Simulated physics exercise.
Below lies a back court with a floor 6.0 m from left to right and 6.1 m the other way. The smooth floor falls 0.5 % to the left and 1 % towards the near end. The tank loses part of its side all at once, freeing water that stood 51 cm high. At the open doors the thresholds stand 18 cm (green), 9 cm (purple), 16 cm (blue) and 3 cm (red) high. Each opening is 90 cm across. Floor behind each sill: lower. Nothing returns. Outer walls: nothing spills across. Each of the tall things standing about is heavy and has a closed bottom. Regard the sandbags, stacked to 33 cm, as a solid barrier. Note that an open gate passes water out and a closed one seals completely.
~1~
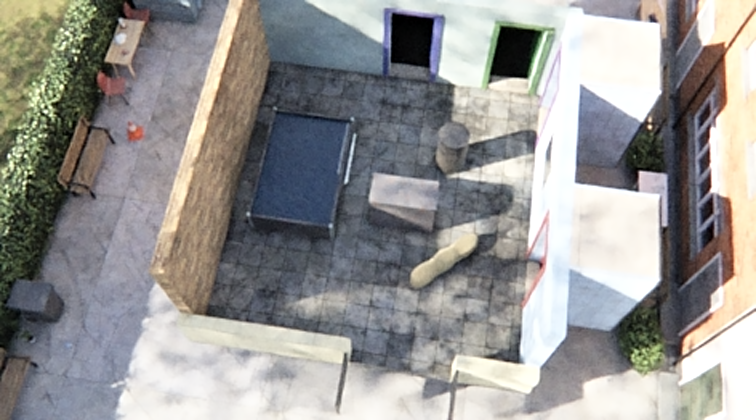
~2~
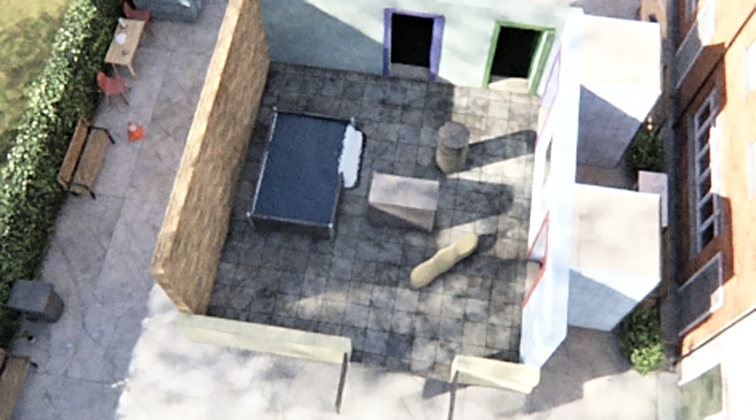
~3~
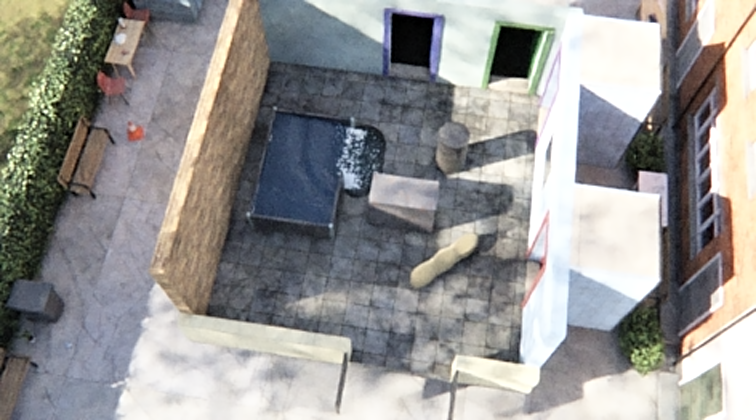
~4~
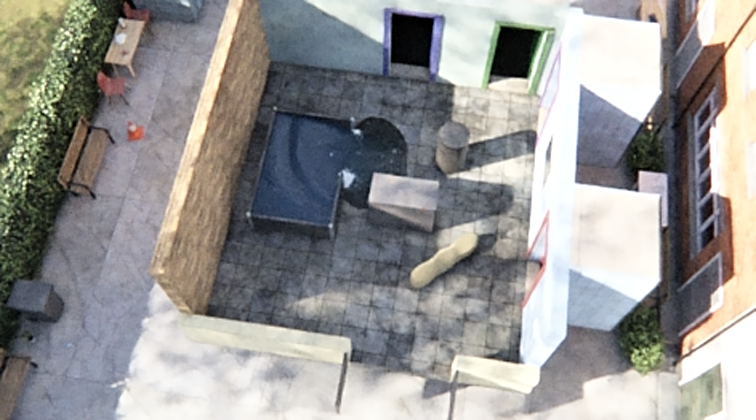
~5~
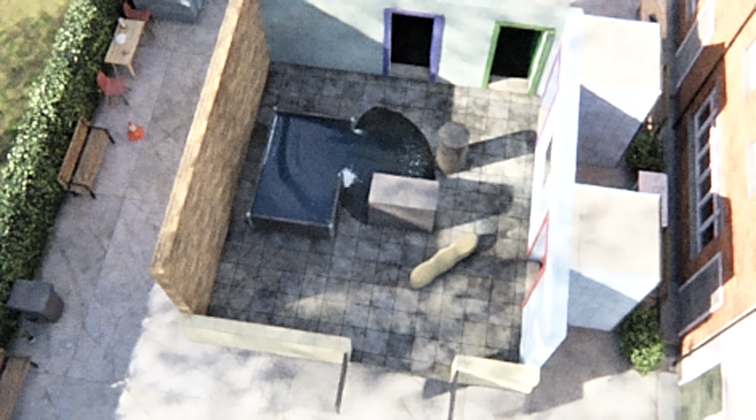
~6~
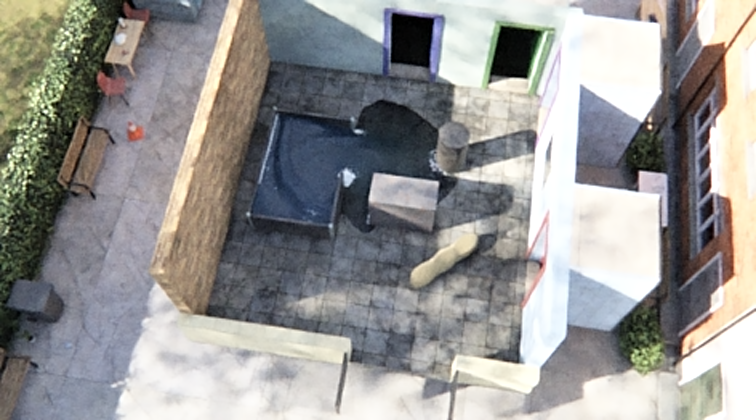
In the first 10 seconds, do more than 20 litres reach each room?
At the green door, not that much; at the purple door, more than that; at the blue door, not that much; at the red door, more than that.
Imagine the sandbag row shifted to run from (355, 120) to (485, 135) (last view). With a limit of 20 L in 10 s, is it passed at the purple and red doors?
So the purple door comes out low enough while the red door comes out too high.
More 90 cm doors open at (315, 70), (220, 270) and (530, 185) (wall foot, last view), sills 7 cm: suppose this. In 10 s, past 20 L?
Less, less, more.
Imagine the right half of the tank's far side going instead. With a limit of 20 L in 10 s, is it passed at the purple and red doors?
So purple ends up past the limit and red ends up short of it.
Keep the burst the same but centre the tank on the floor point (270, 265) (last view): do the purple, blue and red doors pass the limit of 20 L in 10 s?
Well, purple ends up inside the mark, blue ends up inside the mark and red ends up inside the mark.
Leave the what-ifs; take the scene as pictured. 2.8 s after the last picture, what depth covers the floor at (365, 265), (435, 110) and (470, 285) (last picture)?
First 0 cm, then 5 cm, then 0 cm.
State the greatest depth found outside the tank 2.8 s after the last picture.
Up to near 22 cm.
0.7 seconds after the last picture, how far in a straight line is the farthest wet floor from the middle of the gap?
3.8 m.
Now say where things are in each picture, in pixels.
The first frame shows still water, 51 cm deep, in the tank at (302, 167).
In the second frame, the front is at (359, 134), 0.7 m from the gap at (346, 155); 0.2 m2 of floor is under water; 51 cm left at the back of the tank.
In the third frame, water pours out at (346, 156) and has run 0.9 m, to (379, 136); typically 9 cm deep outside, 51 cm at the tank's back.
In the fourth frame, water pours out at (346, 156) and has run 1.2 m, to a hidden place; typically 7 cm deep outside, 51 cm at the tank's back.
In the fifth frame, water pours out at (346, 156) and has run 1.8 m, to a hidden place; typically 5 cm deep outside, 48 cm at the tank's back.
In the sixth frame, water pours out at (346, 156) and has run 2.2 m, to (451, 182); typically 6 cm deep outside, 42 cm at the tank's back.
Then, 0.7 s after the last picture water covers 25 % of the floor and is deepest (29 cm) near (430, 161); green door not reached, purple door not reached, blue door not reached, red door not reached.
Then, 1.5 s after the last picture water covers 35 % of the floor and is deepest (26 cm) near (430, 161); green door 16 cm at the sill, 0 L in, purple door 11 cm at the sill, 0 L in, blue door 8 cm at the sill, 0 L in, red door 6 cm at the sill, 0 L in.
Then, 2.8 s after the last picture water covers 45 % of the floor and is deepest (22 cm) near (515, 105); green door 15 cm at the sill, 1 L in, purple door 18 cm at the sill, 40 L in, blue door 6 cm at the sill, 0 L in, red door 7 cm at the sill, 16 L in.
Then, 5.3 s after the last picture water covers 60 % of the floor and is deepest (16 cm) near (465, 239); green door 10 cm at the sill, 2 L in, purple door 10 cm at the sill, 86 L in, blue door 8 cm at the sill, 0 L in, red door 6 cm at the sill, 38 L in.
Then, 9.3 s after the last picture water covers 90 % of the floor and is deepest (12 cm) near (203, 326); green door 5 cm at the sill, 2 L in, purple door 6 cm at the sill, 89 L in, blue door 5 cm at the sill, 0 L in, red door 5 cm at the sill, 56 L in.
